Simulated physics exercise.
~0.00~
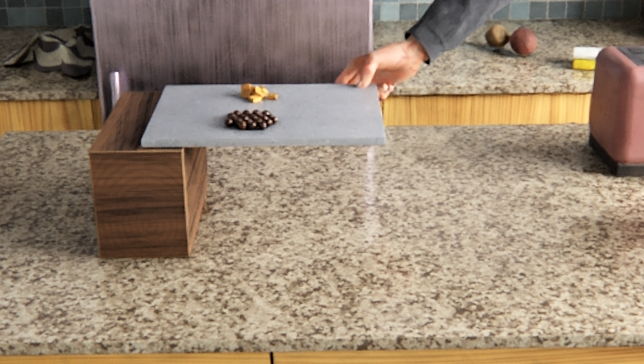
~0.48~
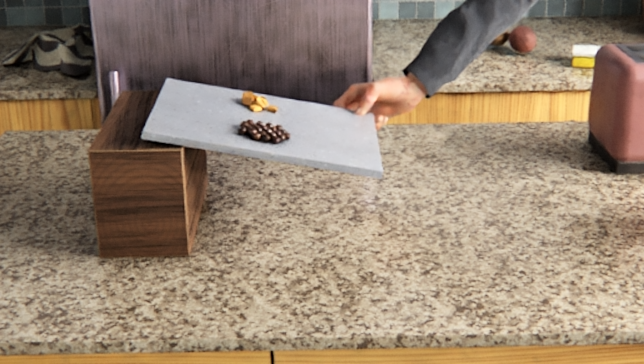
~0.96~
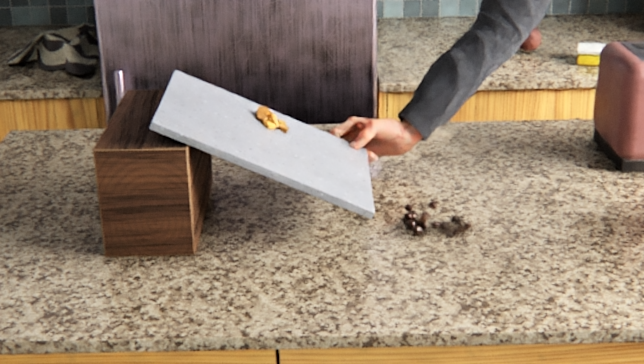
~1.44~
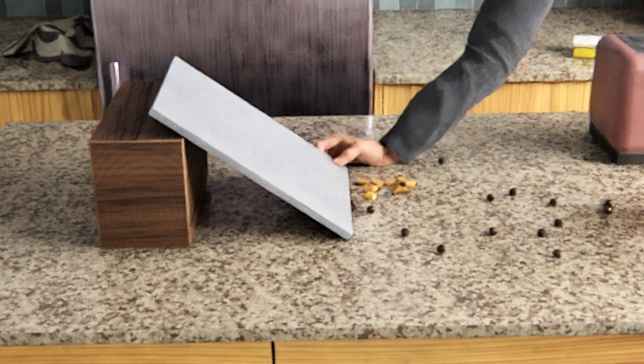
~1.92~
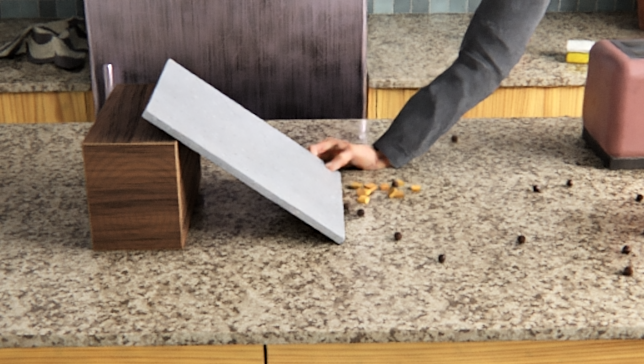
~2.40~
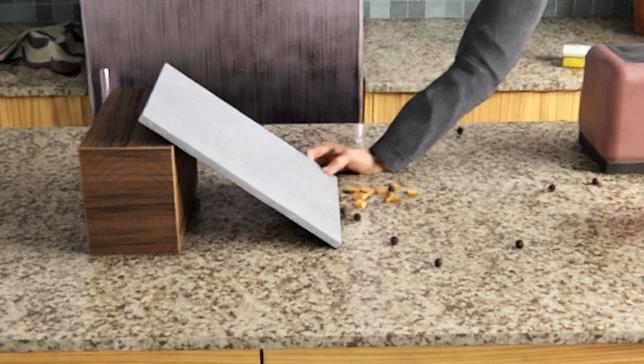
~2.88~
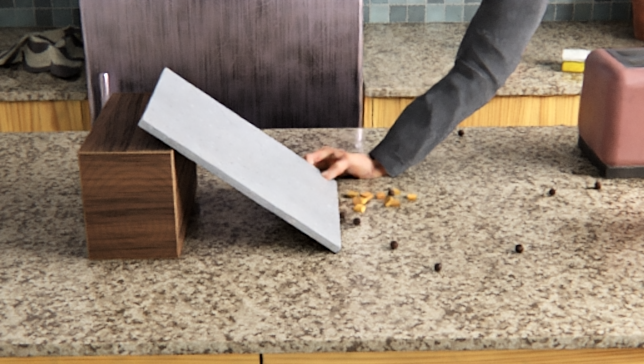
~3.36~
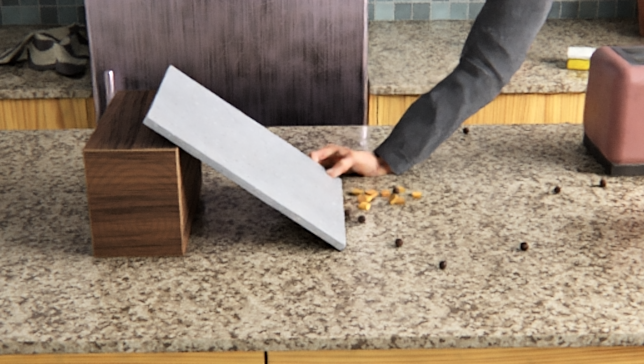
At first, a pale grey board lies level between a dark wooden block and a hand on the right, carrying a cluster of dark brown balls near the front and a few yellow-orange pieces behind. The hand lowers its end, and the board tilts down to the right. The dark balls slide off first and spill onto the speckled counter, while the yellow pieces follow later. The hand stays at the lowered end as the board rests steeply against the block. Finally, the yellow pieces lie bunched near the board's foot, while the dark balls are scattered farther right, some no longer in sight.
